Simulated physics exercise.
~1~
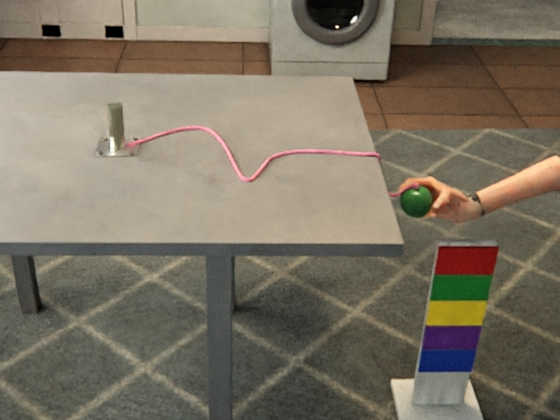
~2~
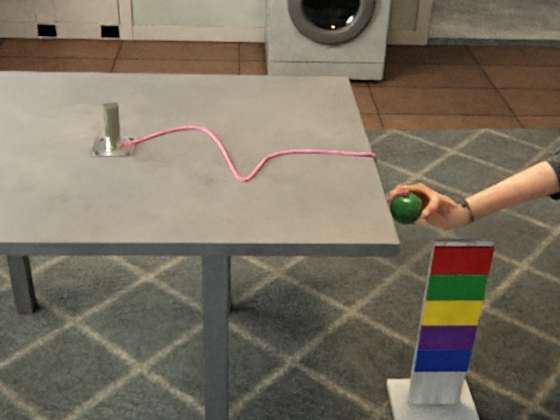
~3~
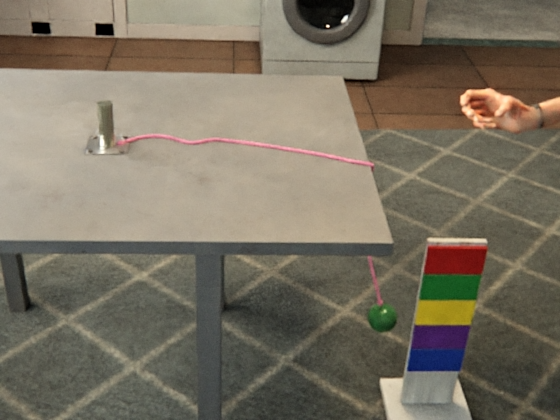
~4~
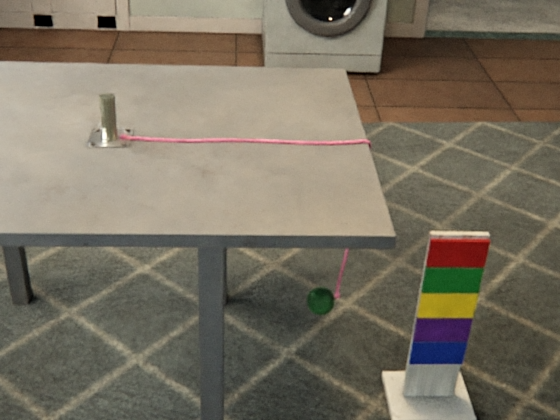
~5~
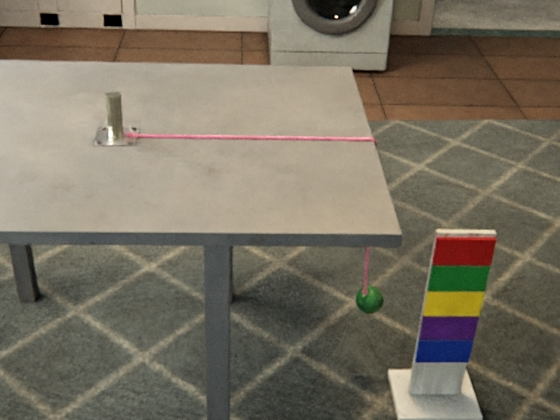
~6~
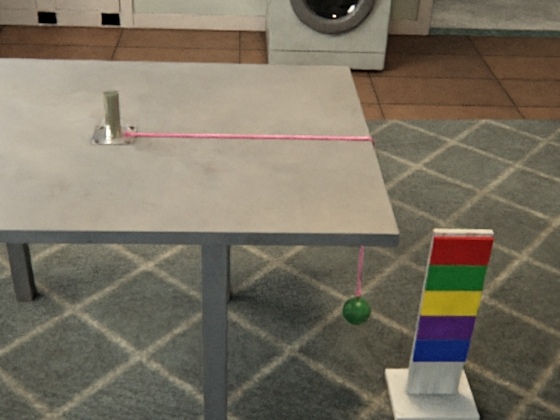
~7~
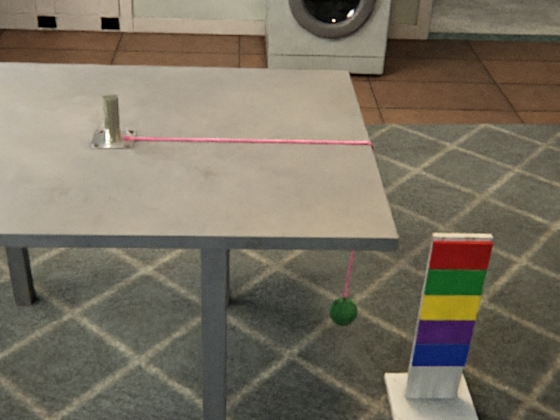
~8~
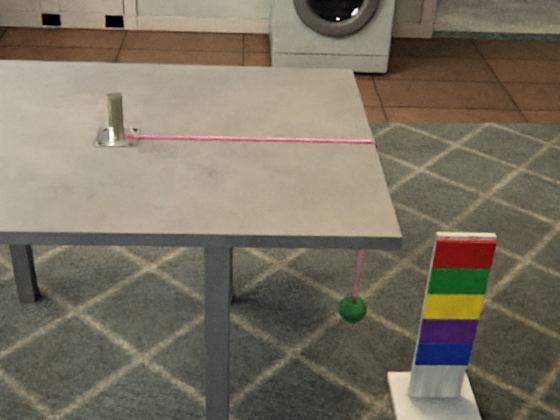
A green apple drops from a hand, swings on its shoelace and hangs level with purple.
